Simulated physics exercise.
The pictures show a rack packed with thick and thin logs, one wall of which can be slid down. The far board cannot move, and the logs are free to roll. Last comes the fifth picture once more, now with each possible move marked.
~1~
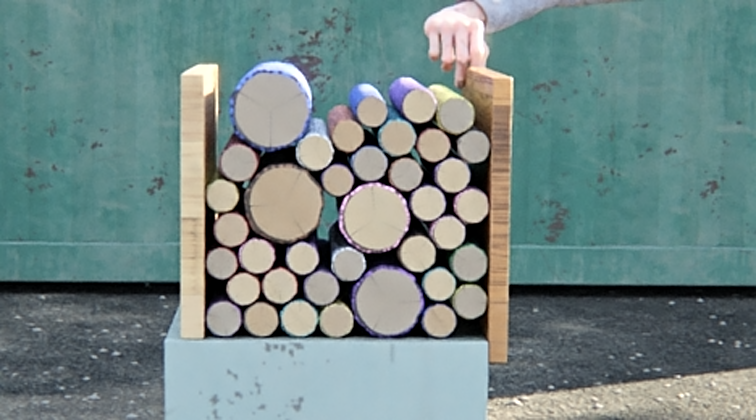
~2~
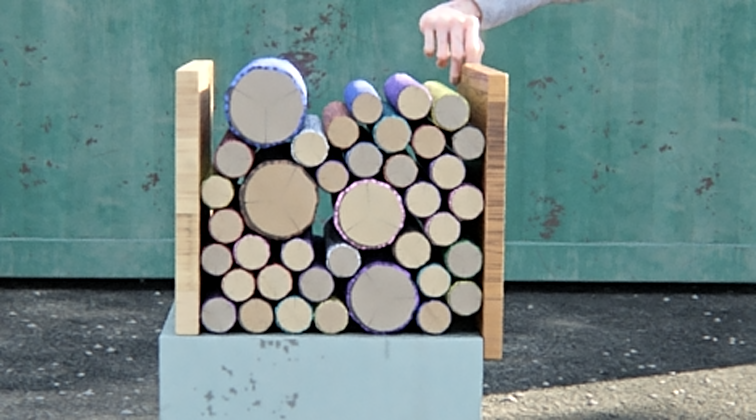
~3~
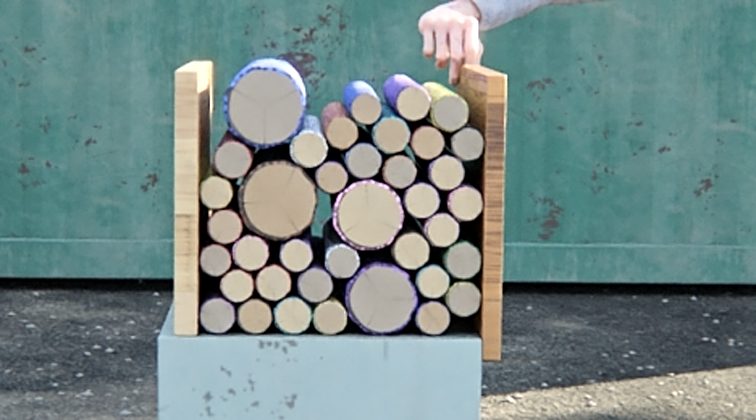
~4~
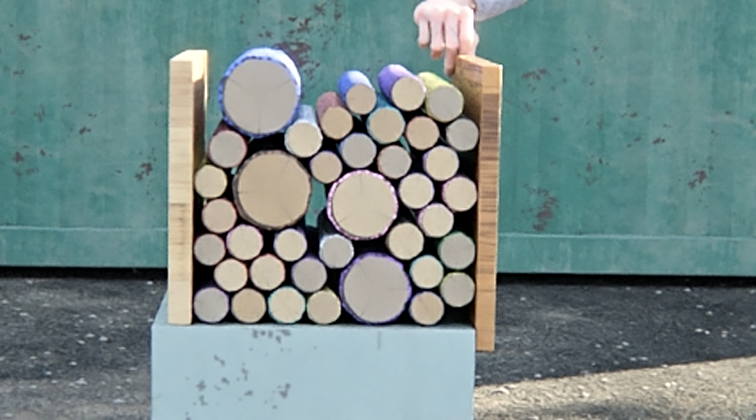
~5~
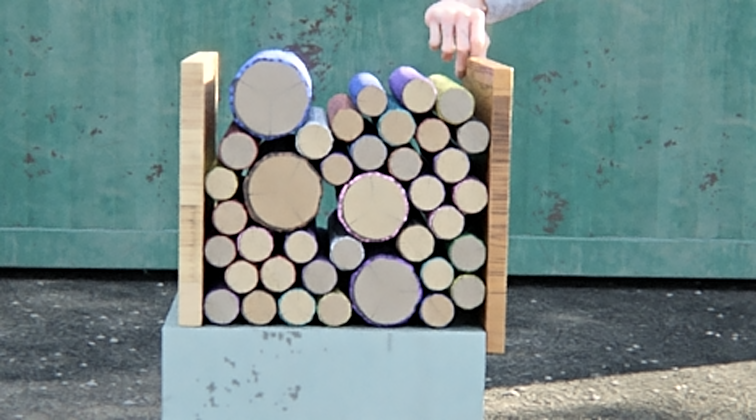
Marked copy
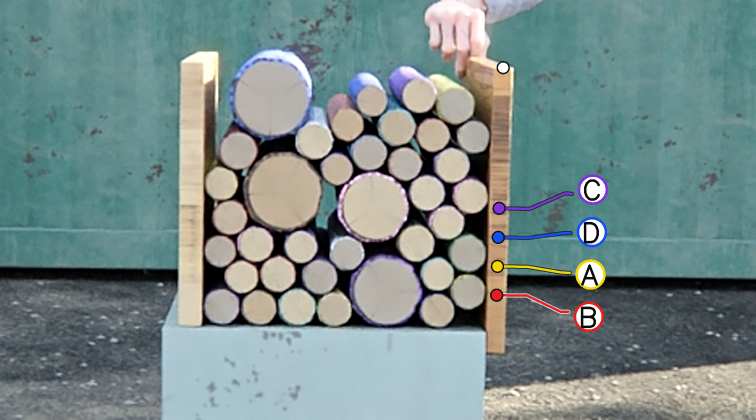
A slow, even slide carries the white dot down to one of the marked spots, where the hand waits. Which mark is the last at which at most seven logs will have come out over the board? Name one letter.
Lower it to D and no more.
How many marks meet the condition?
The number is two.
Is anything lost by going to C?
Yes, at C.
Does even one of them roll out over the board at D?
At D: Yes.
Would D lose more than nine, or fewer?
Fewer than nine.
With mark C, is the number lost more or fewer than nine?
At C, fewer than nine.
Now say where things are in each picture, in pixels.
In the first picture, a log (244, 289); a log (257, 256); a log (231, 230).
In the second picture, a log (226, 226); a log (448, 172).
In the third picture, a log (309, 149); a log (450, 112).
In the fourth picture, side board (471, 190); a log (211, 305).
In the fifth picture, a log (437, 310); a log (242, 277); a log (255, 244).
On the copy, A at (498, 266); B at (497, 295); C at (499, 209); D at (499, 237); the white dot at (503, 68).
On D. First, top of the board (490, 148).
Then, top of the board (488, 235).
Finally, top of the board (488, 236), seven out over the board.
By contrast, A more than seven out over the board; B more than seven out over the board; C two out over the board.
